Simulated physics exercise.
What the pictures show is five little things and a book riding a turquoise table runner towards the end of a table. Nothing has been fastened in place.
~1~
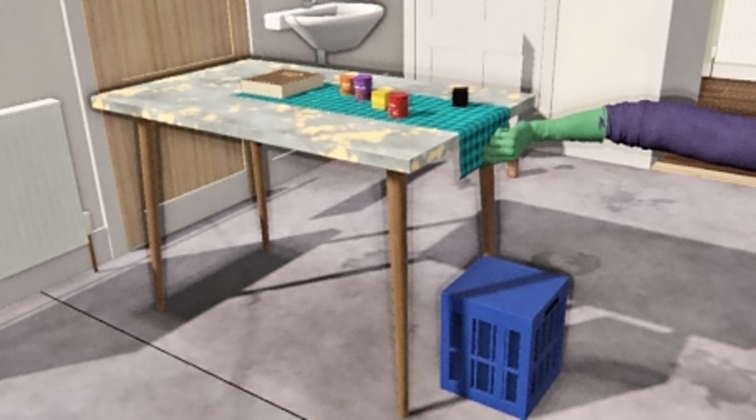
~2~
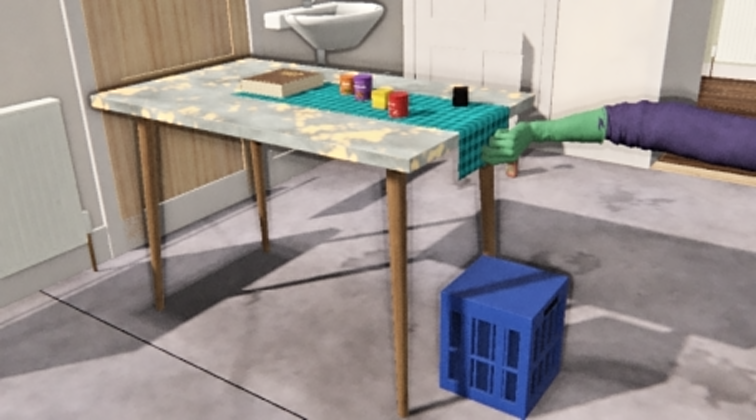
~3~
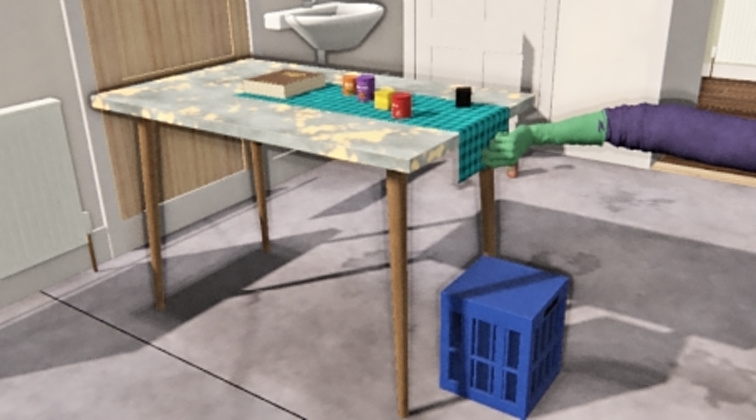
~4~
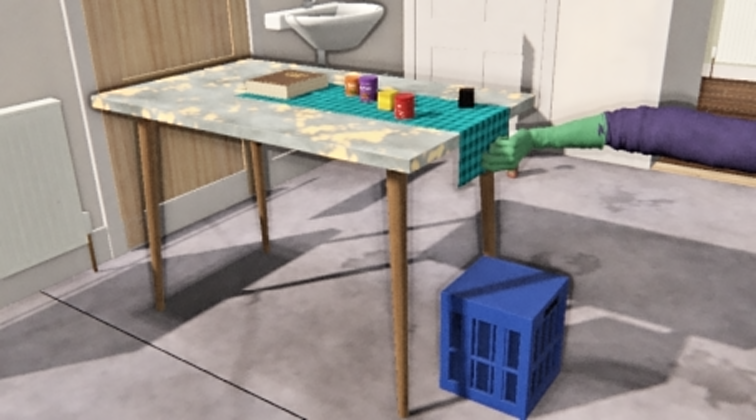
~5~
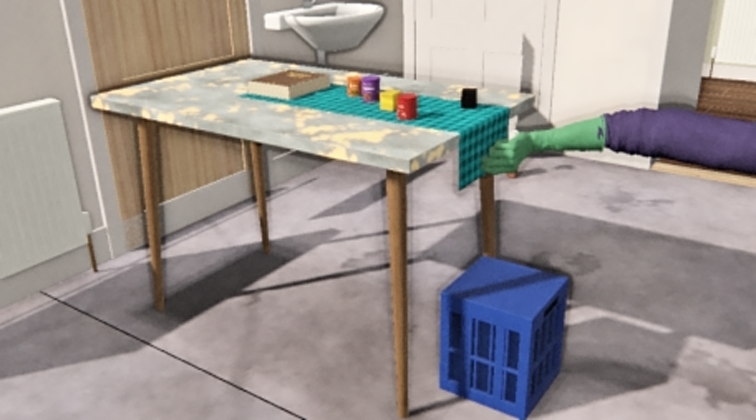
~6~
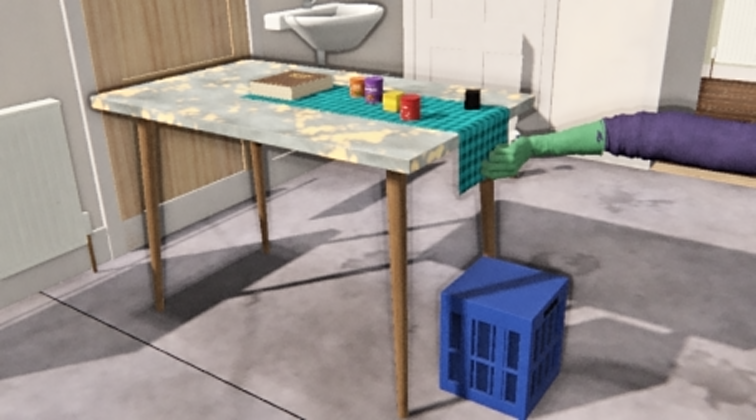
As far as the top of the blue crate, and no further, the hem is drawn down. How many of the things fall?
My guess is it ends up with three missing from the top.
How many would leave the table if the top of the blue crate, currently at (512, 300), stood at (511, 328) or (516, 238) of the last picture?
That would make 4 and 1.
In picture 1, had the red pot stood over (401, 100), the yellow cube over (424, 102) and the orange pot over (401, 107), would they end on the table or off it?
The red pot topples down, the yellow cube topples down, and the orange pot topples down.
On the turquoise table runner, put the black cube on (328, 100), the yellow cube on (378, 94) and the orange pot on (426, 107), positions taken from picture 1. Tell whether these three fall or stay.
So the black cube stays aboard, the yellow cube stays aboard, and the orange pot leaves the top.
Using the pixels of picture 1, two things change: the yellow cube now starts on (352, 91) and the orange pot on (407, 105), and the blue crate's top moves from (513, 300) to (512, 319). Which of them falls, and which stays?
The yellow cube stays put; the orange pot is lost.
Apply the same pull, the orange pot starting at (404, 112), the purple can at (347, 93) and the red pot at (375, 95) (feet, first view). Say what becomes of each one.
Result - the orange pot comes off, the purple can stays put, and the red pot stays put.
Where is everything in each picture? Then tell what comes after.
In the first frame, hem (459, 180); black cube (461, 88); red pot (399, 94); yellow cube (383, 91); purple can (363, 76); orange pot (348, 76); top of the crate (513, 300).
In the second frame, hem (458, 181); black cube (461, 88).
In the third frame, hem (458, 184); red pot (402, 95).
In the fourth frame, hem (458, 188); yellow cube (389, 92); top of the crate (513, 300).
In the fifth frame, hem (458, 191); purple can (371, 77).
In the sixth frame, hem (459, 196); black cube (473, 90); red pot (411, 96); yellow cube (394, 93); purple can (374, 78); orange pot (358, 78).
Early on, hem near (484, 250); black cube and red pot gone.
Midway, hem on the crate; black cube, red pot and yellow cube gone.
Finally, hem on the crate; black cube, red pot and yellow cube gone. It carries off three.
